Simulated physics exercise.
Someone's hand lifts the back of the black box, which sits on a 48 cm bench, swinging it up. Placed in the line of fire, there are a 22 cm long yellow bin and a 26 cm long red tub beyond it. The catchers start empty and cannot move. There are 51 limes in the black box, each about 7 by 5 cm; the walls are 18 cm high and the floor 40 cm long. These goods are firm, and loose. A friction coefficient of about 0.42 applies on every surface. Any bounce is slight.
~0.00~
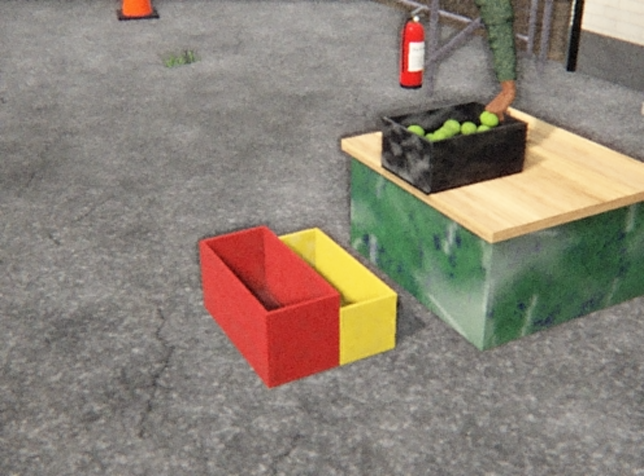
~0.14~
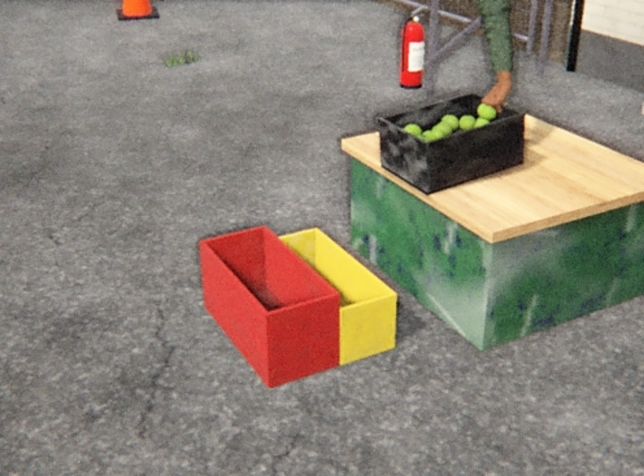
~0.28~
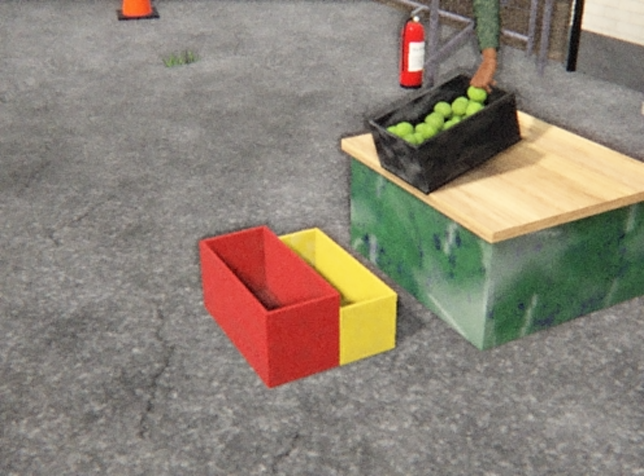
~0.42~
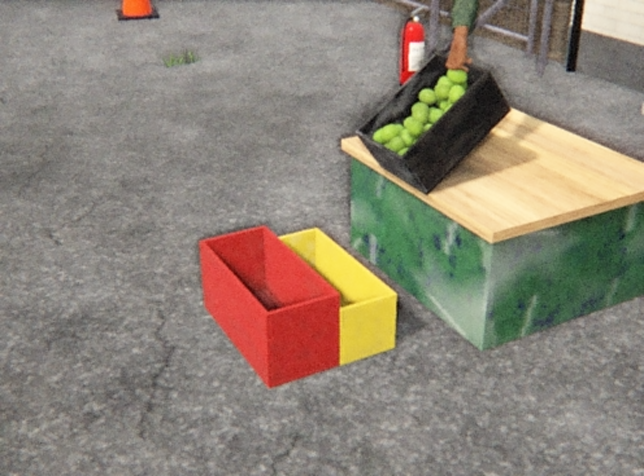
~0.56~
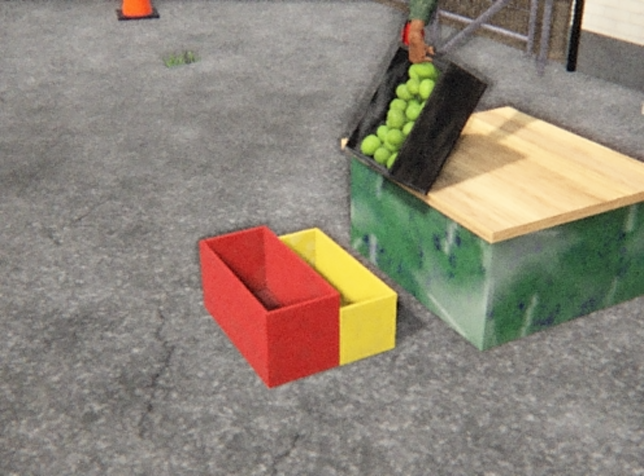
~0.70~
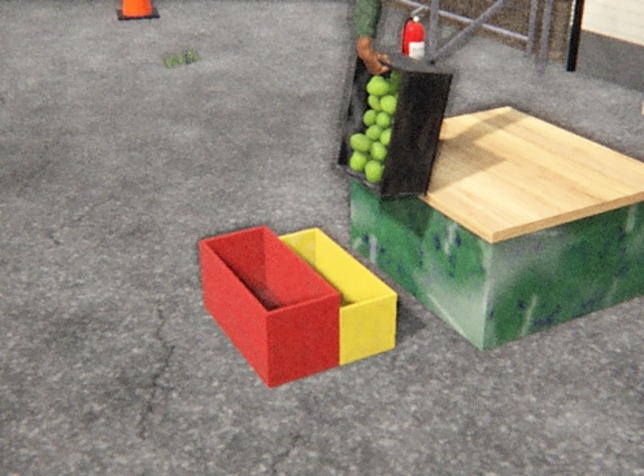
A black box of green limes sits on a wood-topped bench, with a hand at its back edge and a yellow bin and a red tub on the ground nearby. The hand raises the back, slightly at first, then steeply, until the box stands nearly upright at the bench's left edge, limes still inside.
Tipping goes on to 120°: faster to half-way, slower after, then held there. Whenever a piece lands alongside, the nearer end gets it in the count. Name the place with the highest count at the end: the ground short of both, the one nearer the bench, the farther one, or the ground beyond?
My bet is the nearest-to-the-bench one, the yellow bin, collects the most.
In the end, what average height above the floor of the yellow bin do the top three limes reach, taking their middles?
14 cm or so.
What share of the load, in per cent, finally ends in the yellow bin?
That comes to around 85 per cent.
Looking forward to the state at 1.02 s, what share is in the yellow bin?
Estimated fraction: Some 5 percent.
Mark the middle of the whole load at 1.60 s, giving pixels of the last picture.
Around (322, 307).
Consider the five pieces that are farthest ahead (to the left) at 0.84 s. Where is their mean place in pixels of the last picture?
They're centred near (337, 173).
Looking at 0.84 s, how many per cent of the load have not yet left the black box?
Still inside: Around 90 percent.
After 0.84 s, tilt 99°; 46 still in the black box and 5 in the air.
After 1.02 s, tilt 116°; 26 still in the black box, 3 in the yellow bin, 2 in the red tub and 20 in the air.
After 1.28 s, tilt 120°; 5 still in the black box, 32 in the yellow bin, 7 in the red tub and 7 in the air.
Outcome (at 1.60 s), 43 in the yellow bin and 8 in the red tub.
